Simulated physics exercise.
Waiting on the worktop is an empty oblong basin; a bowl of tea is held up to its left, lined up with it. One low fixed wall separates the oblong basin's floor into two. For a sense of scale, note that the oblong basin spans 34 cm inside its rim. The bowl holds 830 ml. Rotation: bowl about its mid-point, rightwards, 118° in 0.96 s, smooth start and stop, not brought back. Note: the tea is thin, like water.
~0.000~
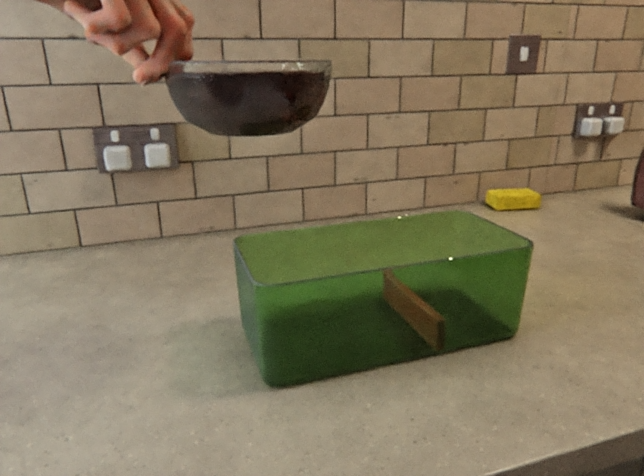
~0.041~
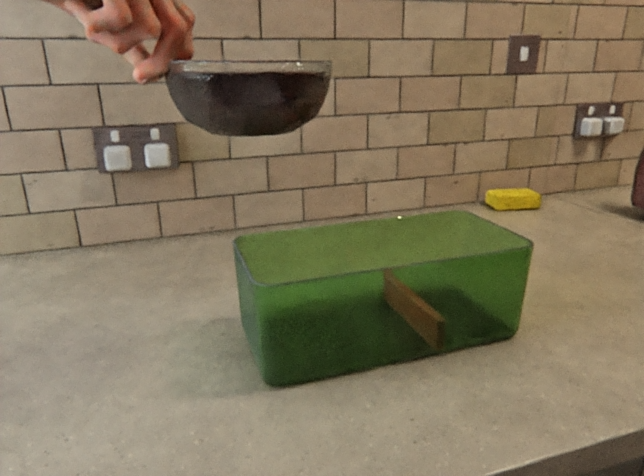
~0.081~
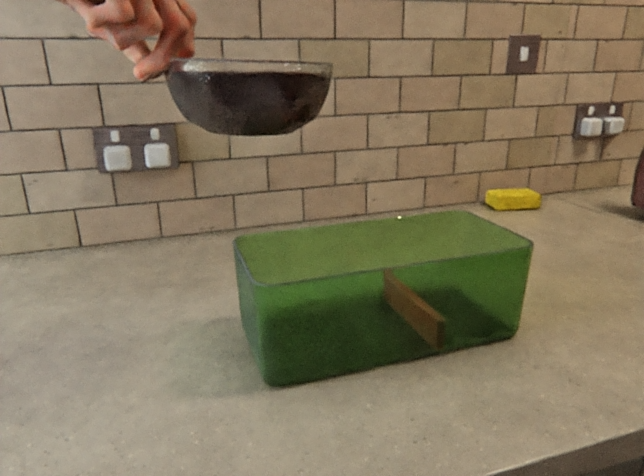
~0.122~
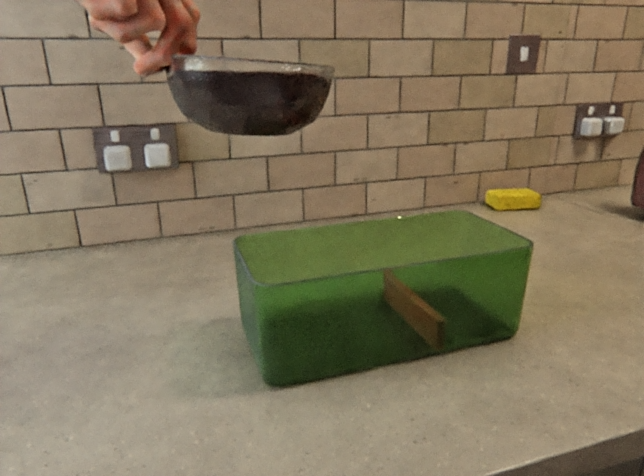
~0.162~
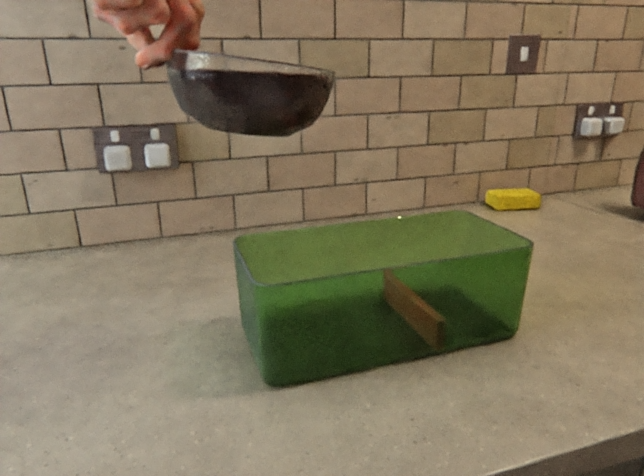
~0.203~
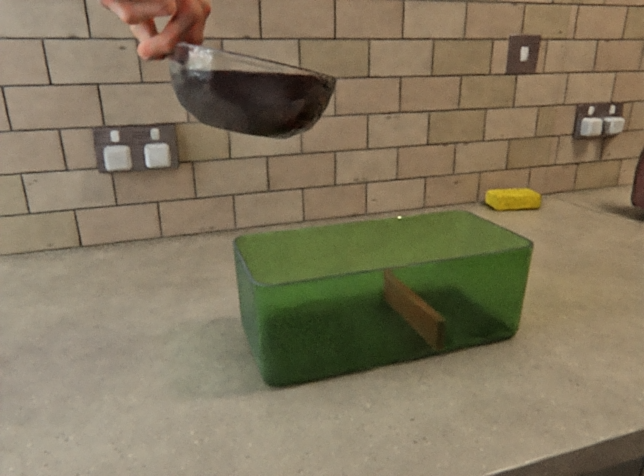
The video shows a hand holding a glass bowl of dark liquid above and to the left of a green oblong basin with a brown divider on a worktop, then slowly tilting the bowl slightly to the right.
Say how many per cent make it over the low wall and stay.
About 11 per cent makes it over and stays.
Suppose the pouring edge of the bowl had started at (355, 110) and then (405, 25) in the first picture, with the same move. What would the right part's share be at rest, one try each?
Try 1: 30 %; try 2: 65 %.
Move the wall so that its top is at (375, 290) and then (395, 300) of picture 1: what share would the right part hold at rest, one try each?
60 in a hundred, followed by 30 in a hundred.
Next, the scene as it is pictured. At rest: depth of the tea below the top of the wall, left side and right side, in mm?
Measured: Left around 16 mm, right around 34 mm.
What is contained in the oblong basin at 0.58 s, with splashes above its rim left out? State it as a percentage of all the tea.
I'd estimate some 22 percent of the liquid.
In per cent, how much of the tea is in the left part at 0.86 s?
Around 88 in a hundred.
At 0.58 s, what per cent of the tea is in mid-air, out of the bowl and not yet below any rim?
Some 52 % is the figure.
Then, 0.58 s in, the tilt is 78° and 26 per cent is still to pour, 23 is left of the wall and 0 right of it.
Then, 0.86 s in, the tilt is 115° and 0 per cent is still to pour, 89 is left of the wall and 5 right of it.
Then, 1.15 s in, the tilt is 118° and 0 per cent is still to pour, 88 is left of the wall and 10 right of it.
Then, 1.46 s in, the tilt is 118° and 0 per cent is still to pour, 87 is left of the wall and 11 right of it.
Finally, 87 per cent lies left of the wall, 11 right of it and 2 outside.
